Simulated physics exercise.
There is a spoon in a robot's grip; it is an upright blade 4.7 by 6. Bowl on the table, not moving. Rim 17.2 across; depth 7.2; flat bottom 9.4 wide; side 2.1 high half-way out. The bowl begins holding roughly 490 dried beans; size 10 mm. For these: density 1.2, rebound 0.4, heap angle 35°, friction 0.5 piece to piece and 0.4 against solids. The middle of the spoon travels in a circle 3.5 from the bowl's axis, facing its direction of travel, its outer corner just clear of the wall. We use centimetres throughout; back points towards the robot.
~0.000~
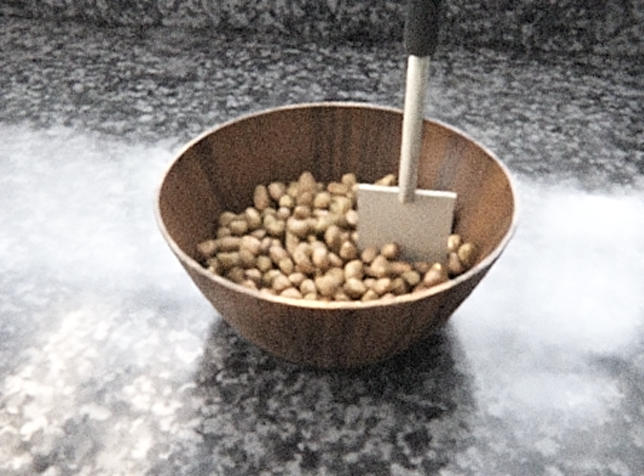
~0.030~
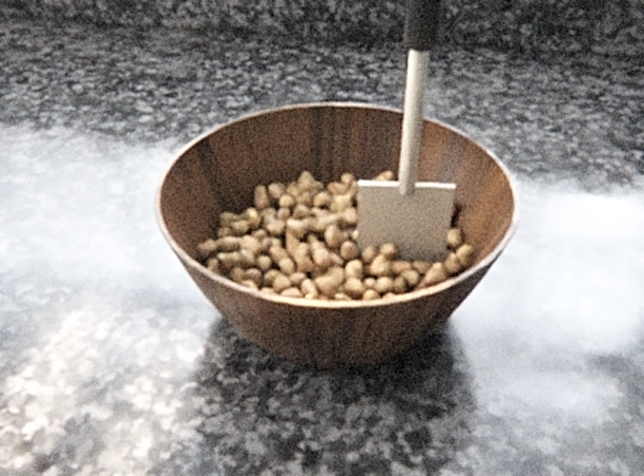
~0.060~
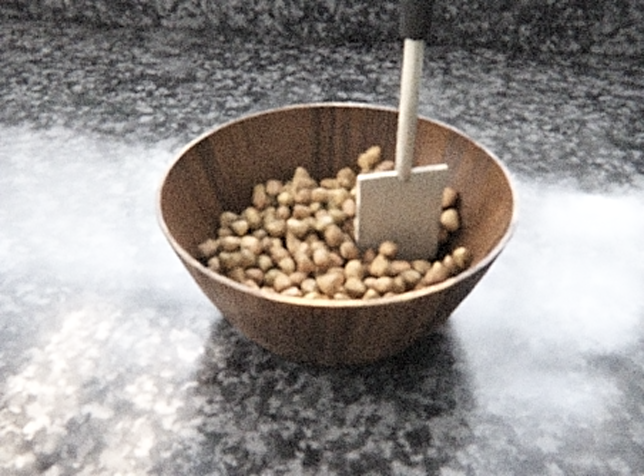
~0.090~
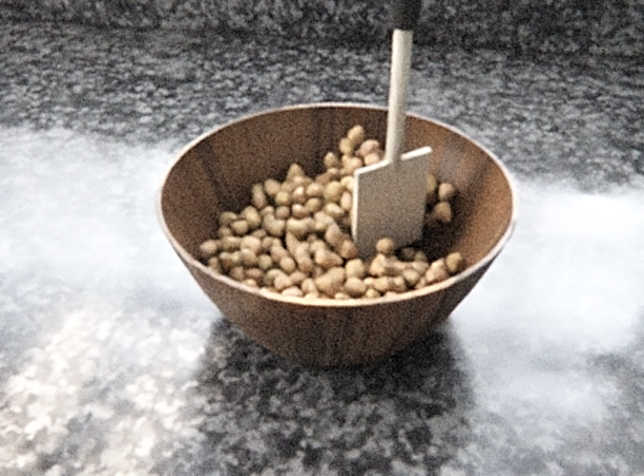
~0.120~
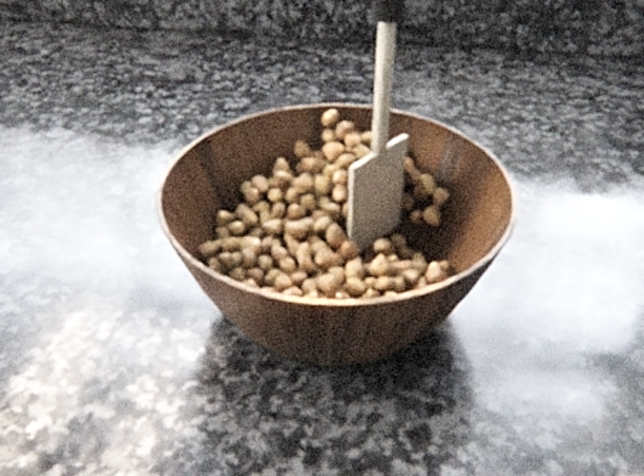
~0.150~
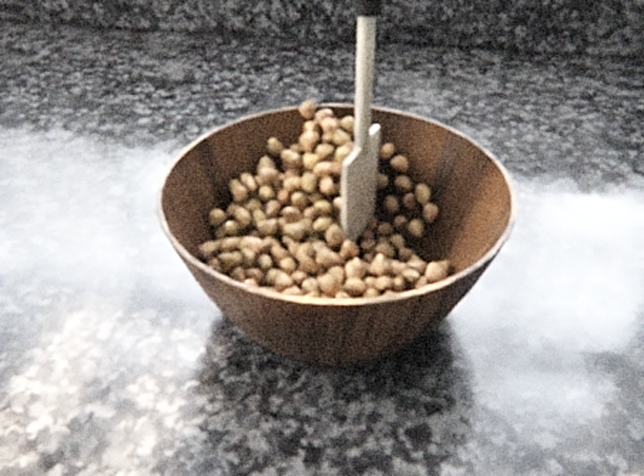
The footage shows a flat, pale blade on a dark-handled rod sweeping from the right toward the back of a still wooden bowl, turning edge-on as it pushes the small brown beans into a heap against the far side.
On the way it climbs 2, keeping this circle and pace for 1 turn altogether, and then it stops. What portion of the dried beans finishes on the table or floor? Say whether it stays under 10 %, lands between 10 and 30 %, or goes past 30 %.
It stays under 10 %.
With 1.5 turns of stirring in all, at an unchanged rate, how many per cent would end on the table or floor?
It would be around 5 per cent.
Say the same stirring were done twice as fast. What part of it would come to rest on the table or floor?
It would be near 25 per cent.
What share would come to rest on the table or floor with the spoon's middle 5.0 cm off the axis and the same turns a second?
It would be near 0 per cent.
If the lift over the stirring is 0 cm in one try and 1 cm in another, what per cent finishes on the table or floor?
Near 5 in a hundred, then 10 in a hundred.
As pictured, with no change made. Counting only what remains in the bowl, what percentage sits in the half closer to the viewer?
About 45 per cent.
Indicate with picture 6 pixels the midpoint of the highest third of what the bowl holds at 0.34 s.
Around (236, 238).
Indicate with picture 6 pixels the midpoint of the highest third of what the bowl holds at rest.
Somewhere close to (407, 220).
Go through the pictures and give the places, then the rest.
In the first picture, spoon neck at (410, 164), 0° round; upper third of the load around (329, 246), from x 205 to 465, top at y 180; 487 in the bowl.
In the second picture, spoon neck at (410, 158), 7° round; upper third of the load around (334, 241), from x 205 to 465, top at y 180.
In the third picture, spoon neck at (406, 146), 23° round; upper third of the load around (336, 225), from x 205 to 460, top at y 155.
In the fourth picture, spoon neck at (396, 134), 40° round; upper third of the load around (334, 215), from x 205 to 455, top at y 135.
In the fifth picture, spoon neck at (381, 125), 58° round; upper third of the load around (328, 198), from x 205 to 445, top at y 120.
In the sixth picture, spoon neck at (363, 118), 75° round; upper third of the load around (313, 195), from x 205 to 445, top at y 110; 487 in the bowl.
After 0.34 s, 184° round, highest piece 9 above the table; 483 in the bowl, 1 on the table or floor, 3 in flight or on the tool.
After 0.53 s, 294° round, highest piece 9 above the table; 468 in the bowl, 15 on the table or floor, 4 in flight or on the tool.
After 0.82 s, 0° round, highest piece 7 above the table; 463 in the bowl, 24 on the table or floor.
After 1.52 s, 0° round, highest piece 7 above the table; 463 in the bowl, 24 on the table or floor.
At rest, 463 in the bowl, 24 on the table or floor. That is 5 % on the table or floor.
